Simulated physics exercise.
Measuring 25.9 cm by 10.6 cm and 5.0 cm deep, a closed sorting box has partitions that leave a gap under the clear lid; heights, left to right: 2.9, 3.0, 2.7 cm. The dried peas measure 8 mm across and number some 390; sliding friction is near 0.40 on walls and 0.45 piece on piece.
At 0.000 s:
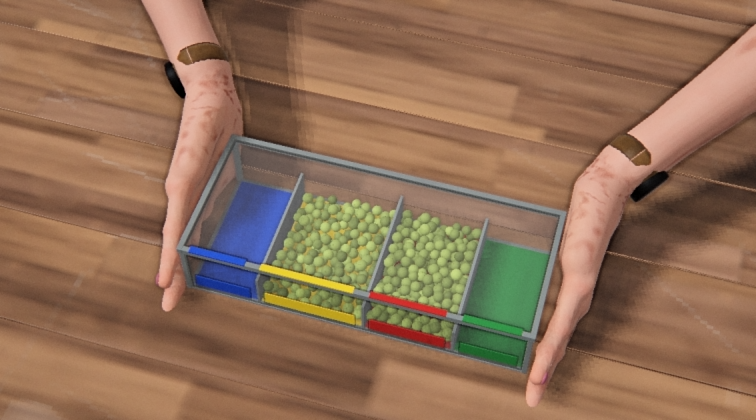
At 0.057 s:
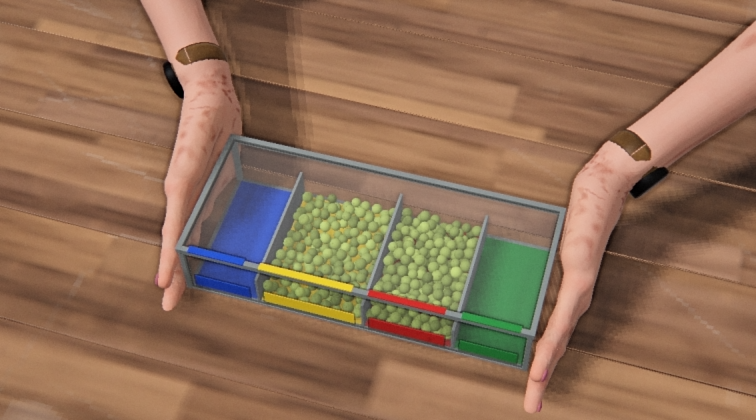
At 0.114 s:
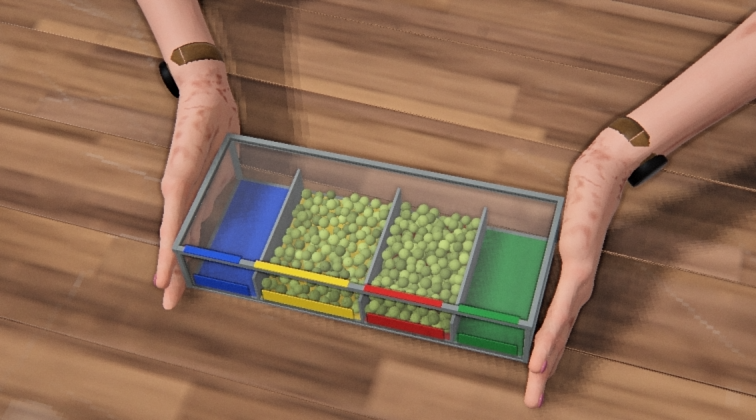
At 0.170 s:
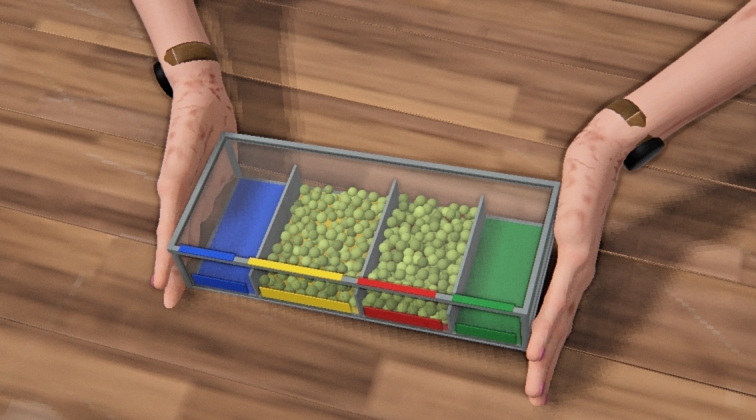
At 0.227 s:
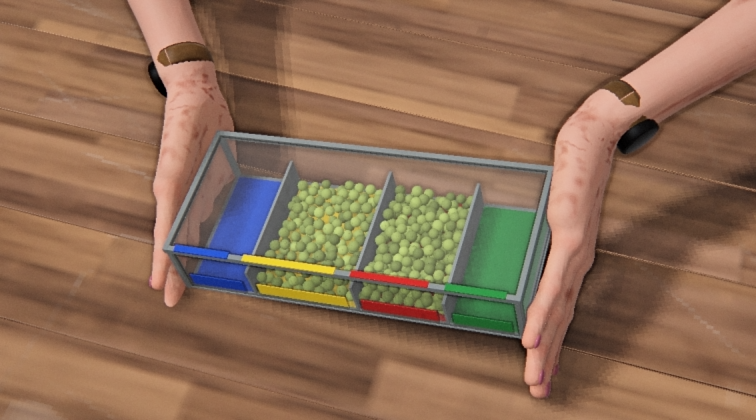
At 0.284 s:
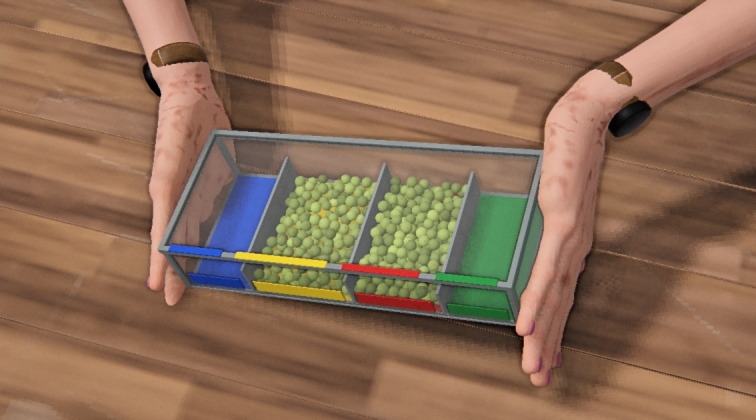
The clip opens on two hands holding a clear-lidded box with blue, yellow, red and green sections, green peas filling the middle two. The hands gradually tilt the box, its left front corner lowest, shifting it slightly leftward, while the peas stay in the yellow and red sections.
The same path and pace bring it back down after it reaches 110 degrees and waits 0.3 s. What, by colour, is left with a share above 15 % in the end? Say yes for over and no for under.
Red compartment: No; blue compartment: Yes; green compartment: No; yellow compartment: Yes.
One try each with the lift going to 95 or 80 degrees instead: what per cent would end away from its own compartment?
70 and 30 %.
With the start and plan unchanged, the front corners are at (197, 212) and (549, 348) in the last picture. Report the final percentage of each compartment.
Red = 30 %; blue = 0 %; green = 60 %; yellow = 10 %.
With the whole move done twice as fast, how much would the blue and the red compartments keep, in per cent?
In that case blue would keep 70 % and red would keep 0 %.
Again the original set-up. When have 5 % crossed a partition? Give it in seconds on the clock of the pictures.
Close to the 1.35 s mark.
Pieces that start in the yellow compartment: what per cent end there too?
Close to 30 in a hundred.
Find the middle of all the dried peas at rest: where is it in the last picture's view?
After settling, the middle sits near (245, 245).
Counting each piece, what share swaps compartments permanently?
I'd say close to 90 percent.
After 1.91 s, tilt 110 degrees; red 10 %, blue 50 %, yellow 40 %.
Then, at 2.99 s, tilt 55 degrees; blue 75 %, yellow 25 %.
After 4.04 s, tilt 0 degrees; blue 75 %, yellow 25 %.
At rest (4.4 s), red 0 %, blue 75 %, green 0 %, yellow 25 %.
